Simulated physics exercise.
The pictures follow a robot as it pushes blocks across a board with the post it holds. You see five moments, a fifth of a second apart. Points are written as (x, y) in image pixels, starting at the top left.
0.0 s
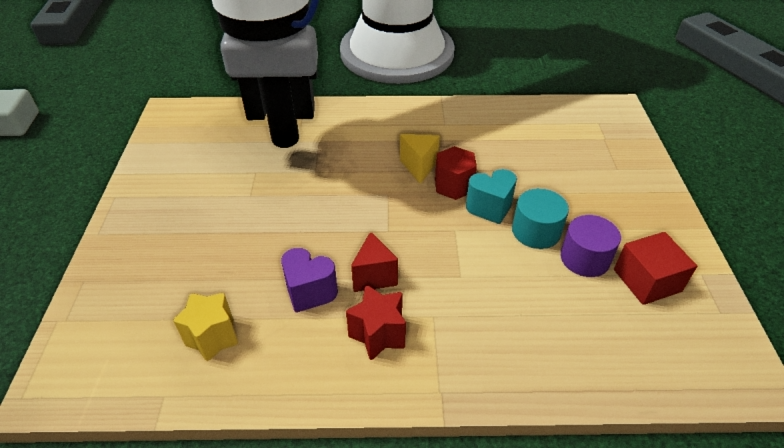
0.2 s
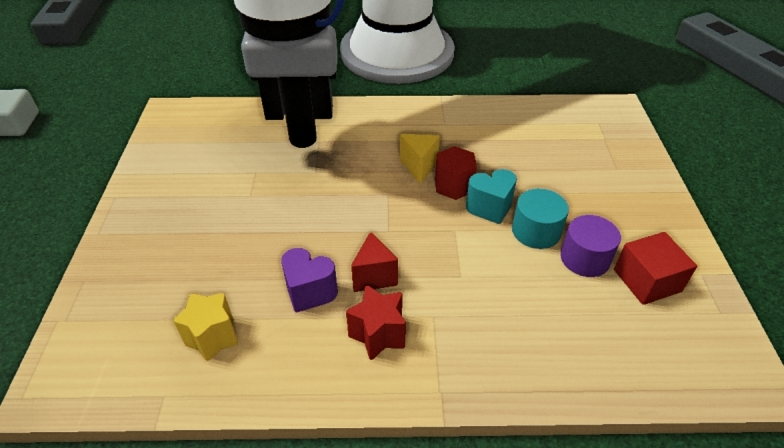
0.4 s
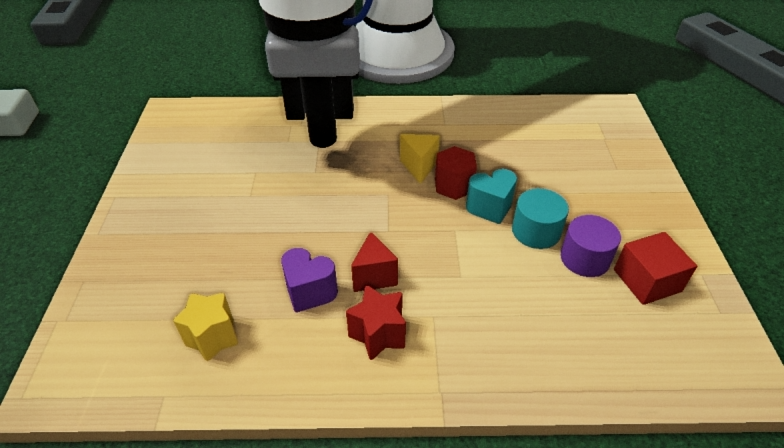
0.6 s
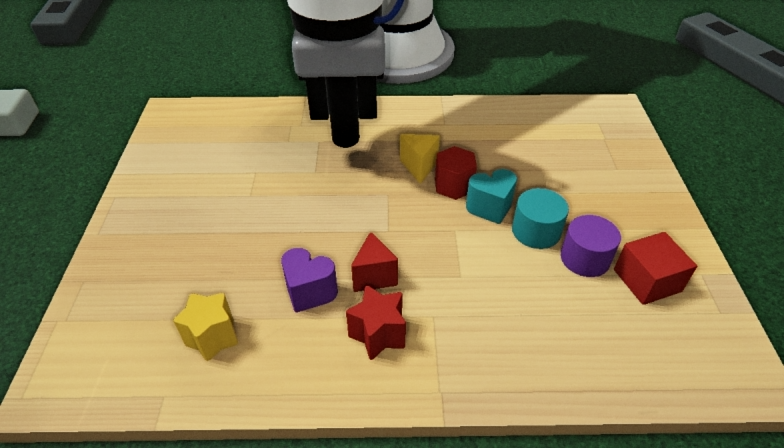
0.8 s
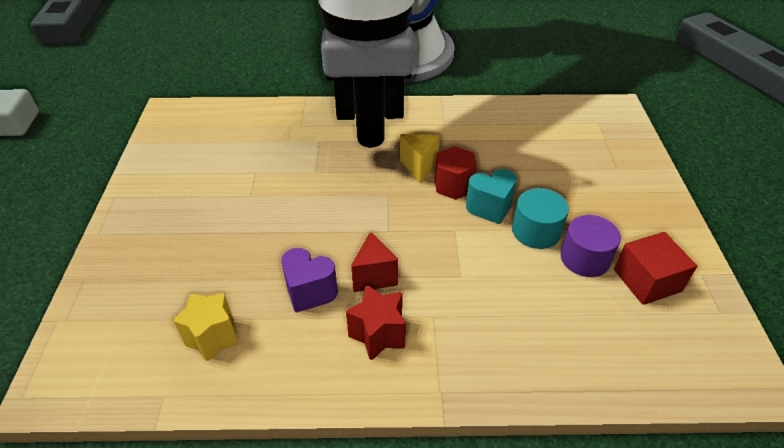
Robot arm with a black post sliding steadily right along a wooden board's far edge, coloured blocks lying still.
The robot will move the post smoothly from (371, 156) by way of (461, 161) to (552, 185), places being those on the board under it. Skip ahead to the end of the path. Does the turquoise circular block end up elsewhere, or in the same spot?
It will be resting on its spot.
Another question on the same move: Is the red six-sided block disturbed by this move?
That block slides.
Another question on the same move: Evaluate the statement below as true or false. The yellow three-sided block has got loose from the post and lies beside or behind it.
That claim is true.
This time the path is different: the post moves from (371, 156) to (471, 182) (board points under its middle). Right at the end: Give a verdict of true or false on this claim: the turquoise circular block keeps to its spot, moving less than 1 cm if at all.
It is false.
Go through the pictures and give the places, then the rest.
Post's lower end (286, 141); yellow three-sided block (420, 142); red six-sided block (457, 159); turquoise heart-shaped block (495, 182); turquoise circular block (543, 205), in the first frame.
Post (303, 141); blocks still, in the second frame.
Post (324, 141); blocks still, in the third frame.
Post (346, 141); blocks still, in the fourth frame.
Post (371, 141); yellow three-sided block (420, 142); red six-sided block (457, 159); turquoise heart-shaped block (495, 182); turquoise circular block (543, 205), in the fifth frame.
The first path, step by step. One third of the way, post (433, 143); yellow three-sided block (453, 150), turned 50° clockwise; red six-sided block (467, 170), turned 20° clockwise; turquoise heart-shaped block (500, 187), turned 25° anticlockwise.
Two thirds of the way, post (495, 152); yellow three-sided block (496, 158); red six-sided block (472, 176), turned 65° clockwise; turquoise heart-shaped block (499, 199), turned 35° anticlockwise.
At the end, post (556, 170); yellow three-sided block (502, 160), turned 150° clockwise; red six-sided block (472, 176), turned 65° clockwise; turquoise heart-shaped block (499, 199), turned 35° anticlockwise; turquoise circular block still.
